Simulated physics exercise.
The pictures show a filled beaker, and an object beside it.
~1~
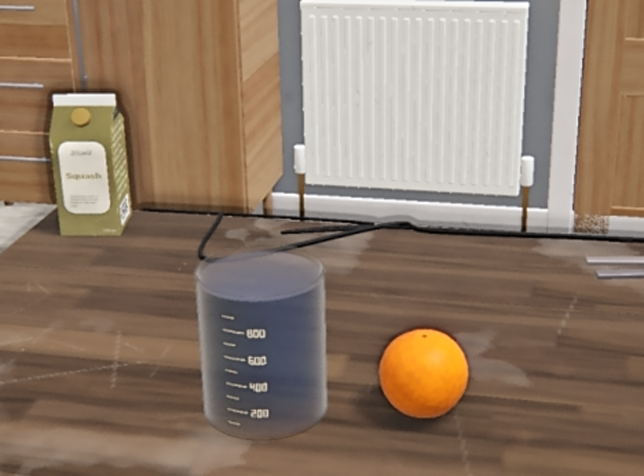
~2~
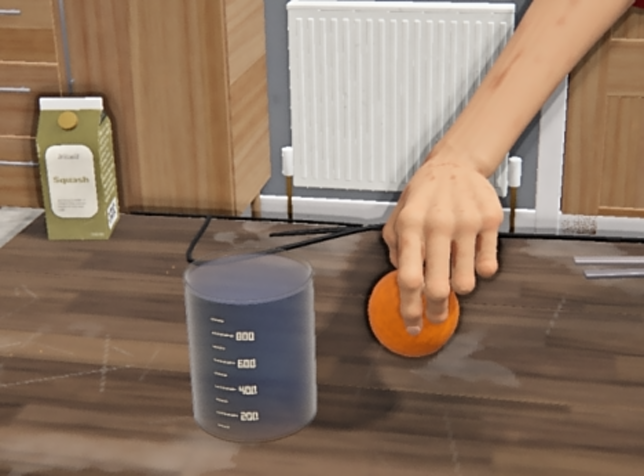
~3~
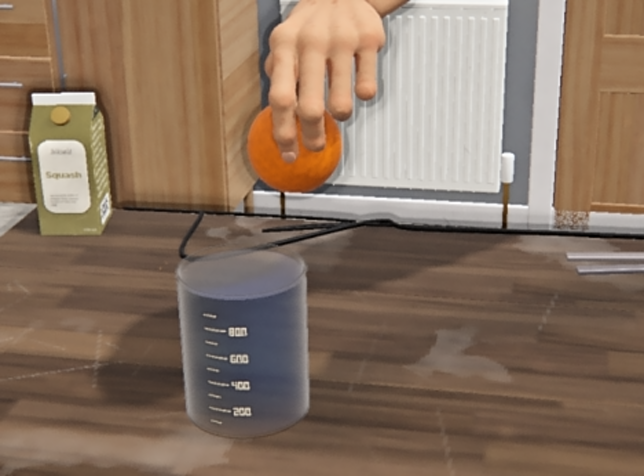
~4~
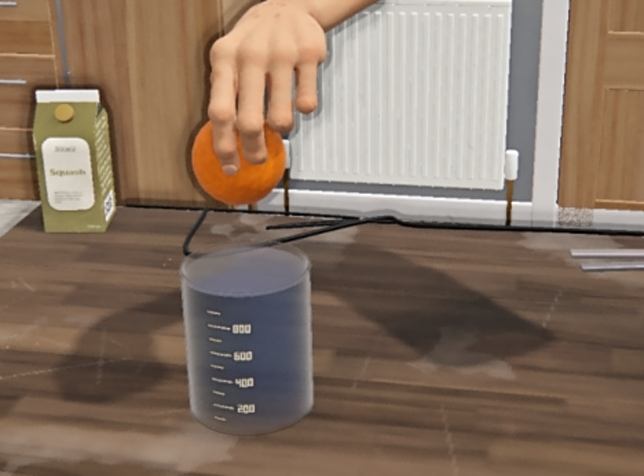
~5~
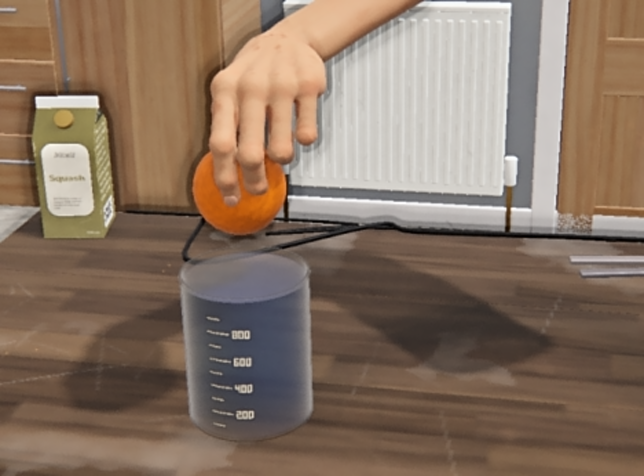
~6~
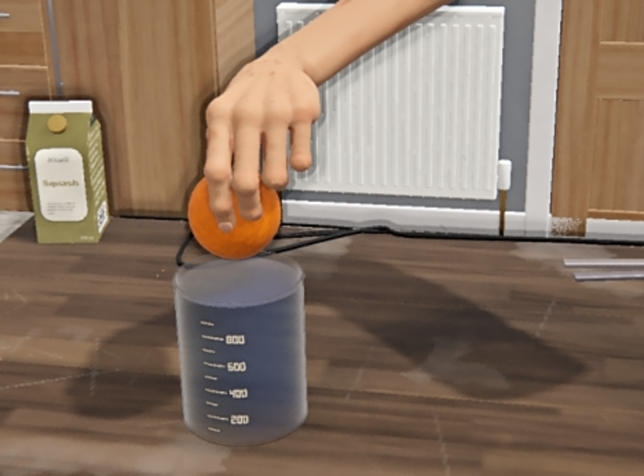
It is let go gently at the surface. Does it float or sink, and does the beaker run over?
The thing stays at the surface; the beaker overflows.
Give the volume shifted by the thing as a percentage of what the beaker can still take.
Some 400 per cent.
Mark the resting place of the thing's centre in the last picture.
At about (240, 299).
A moment on, the orange enters the dyed water; the beaker is full to the brim; a puddle lies round it.
Further on, the orange comes up again; the beaker is full to the brim; a puddle lies round it.
When it is over, the orange is afloat; the beaker is full to the brim; a puddle lies round it.
